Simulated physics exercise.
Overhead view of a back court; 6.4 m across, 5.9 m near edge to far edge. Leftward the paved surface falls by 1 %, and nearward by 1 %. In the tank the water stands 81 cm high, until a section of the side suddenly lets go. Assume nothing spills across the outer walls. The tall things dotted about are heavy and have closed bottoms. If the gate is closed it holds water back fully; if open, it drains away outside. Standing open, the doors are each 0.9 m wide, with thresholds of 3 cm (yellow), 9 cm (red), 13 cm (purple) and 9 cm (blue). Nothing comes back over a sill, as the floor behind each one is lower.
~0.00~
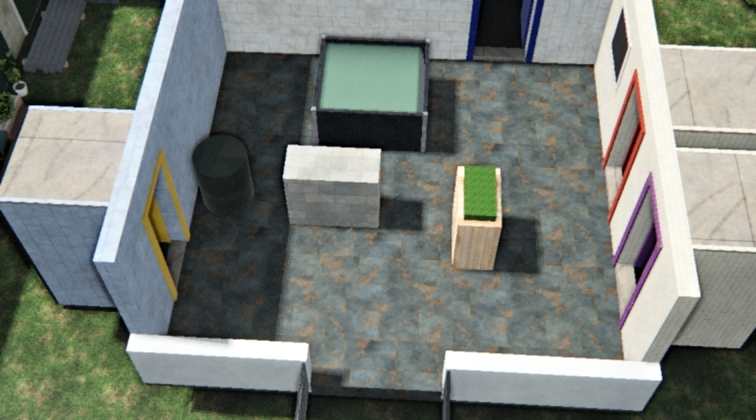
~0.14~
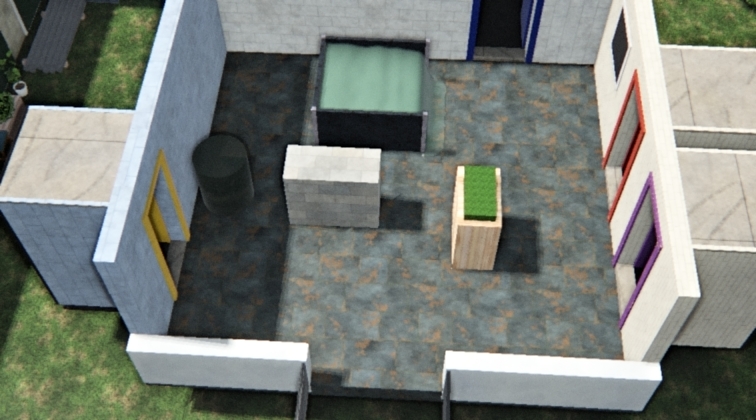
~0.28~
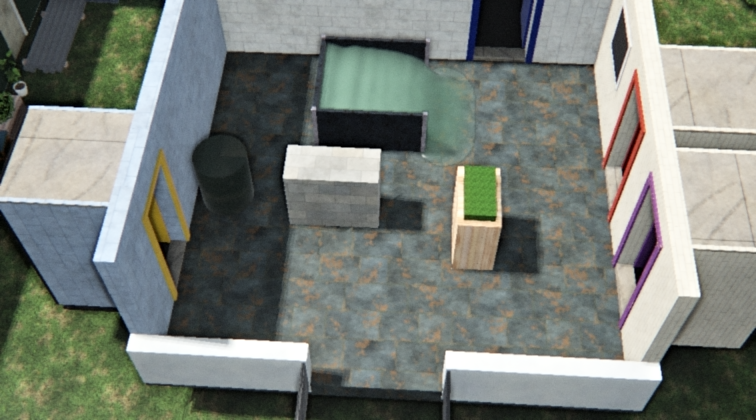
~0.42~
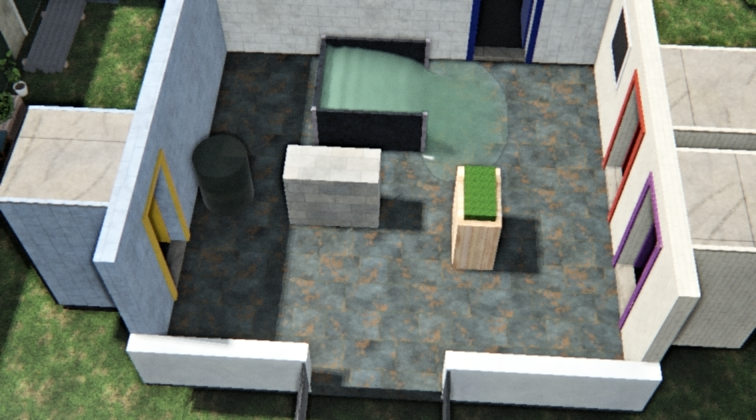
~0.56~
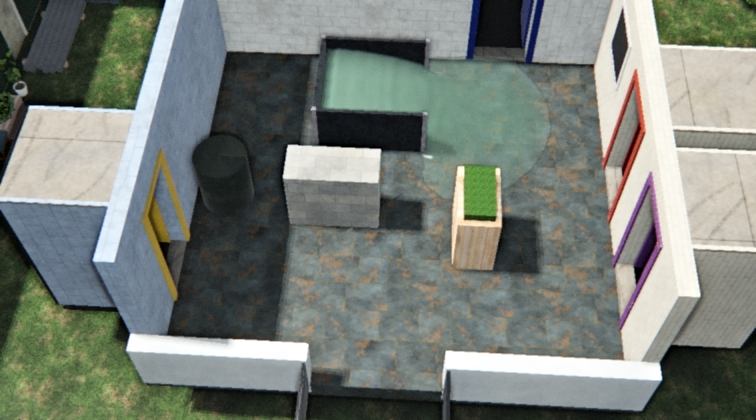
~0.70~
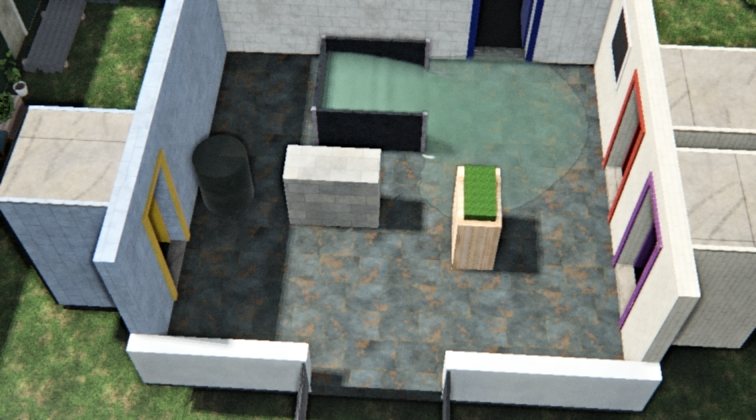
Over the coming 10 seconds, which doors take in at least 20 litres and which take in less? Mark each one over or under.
Yellow door - over; red door - over; purple door - under; blue door - over.
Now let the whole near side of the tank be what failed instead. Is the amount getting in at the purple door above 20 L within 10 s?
Note: Purple door, short of the mark.
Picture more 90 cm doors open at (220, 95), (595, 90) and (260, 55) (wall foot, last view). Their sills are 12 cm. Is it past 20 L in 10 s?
So, in the order given, it's shy of the mark, then beyond the mark, then shy of the mark.
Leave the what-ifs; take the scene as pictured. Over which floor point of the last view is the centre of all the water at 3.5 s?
At about (512, 175).
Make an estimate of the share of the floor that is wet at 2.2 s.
35 %.
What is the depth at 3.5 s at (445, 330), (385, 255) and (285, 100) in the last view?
First spot near 1 cm, second near 0 cm, third near 0 cm.
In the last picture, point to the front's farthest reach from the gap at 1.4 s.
Somewhere near pixel (607, 248).
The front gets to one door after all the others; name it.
That's the yellow door.
After 1.4 s water covers 30 % of the floor and is deepest (50 cm) near (579, 69); yellow door not reached, red door 22 cm at the sill, 13 L in, purple door not reached, blue door 16 cm at the sill, 7 L in.
After 2.2 s water covers 35 % of the floor and is deepest (38 cm) near (537, 68); yellow door not reached, red door 22 cm at the sill, 65 L in, purple door 14 cm at the sill, 0 L in, blue door 13 cm at the sill, 26 L in.
After 3.5 s water covers 40 % of the floor and is deepest (26 cm) near (593, 370); yellow door not reached, red door 13 cm at the sill, 107 L in, purple door 10 cm at the sill, 1 L in, blue door 15 cm at the sill, 62 L in.
After 6.0 s water covers 75 % of the floor and is deepest (18 cm) near (607, 383); yellow door 3 cm at the sill, 0 L in, red door 4 cm at the sill, 112 L in, purple door 10 cm at the sill, 1 L in, blue door 5 cm at the sill, 75 L in.
After 10.0 s water covers 90 % of the floor and is deepest (12 cm) near (168, 337); yellow door 10 cm at the sill, 70 L in, red door 4 cm at the sill, 112 L in, purple door 4 cm at the sill, 1 L in, blue door 1 cm at the sill, 76 L in.
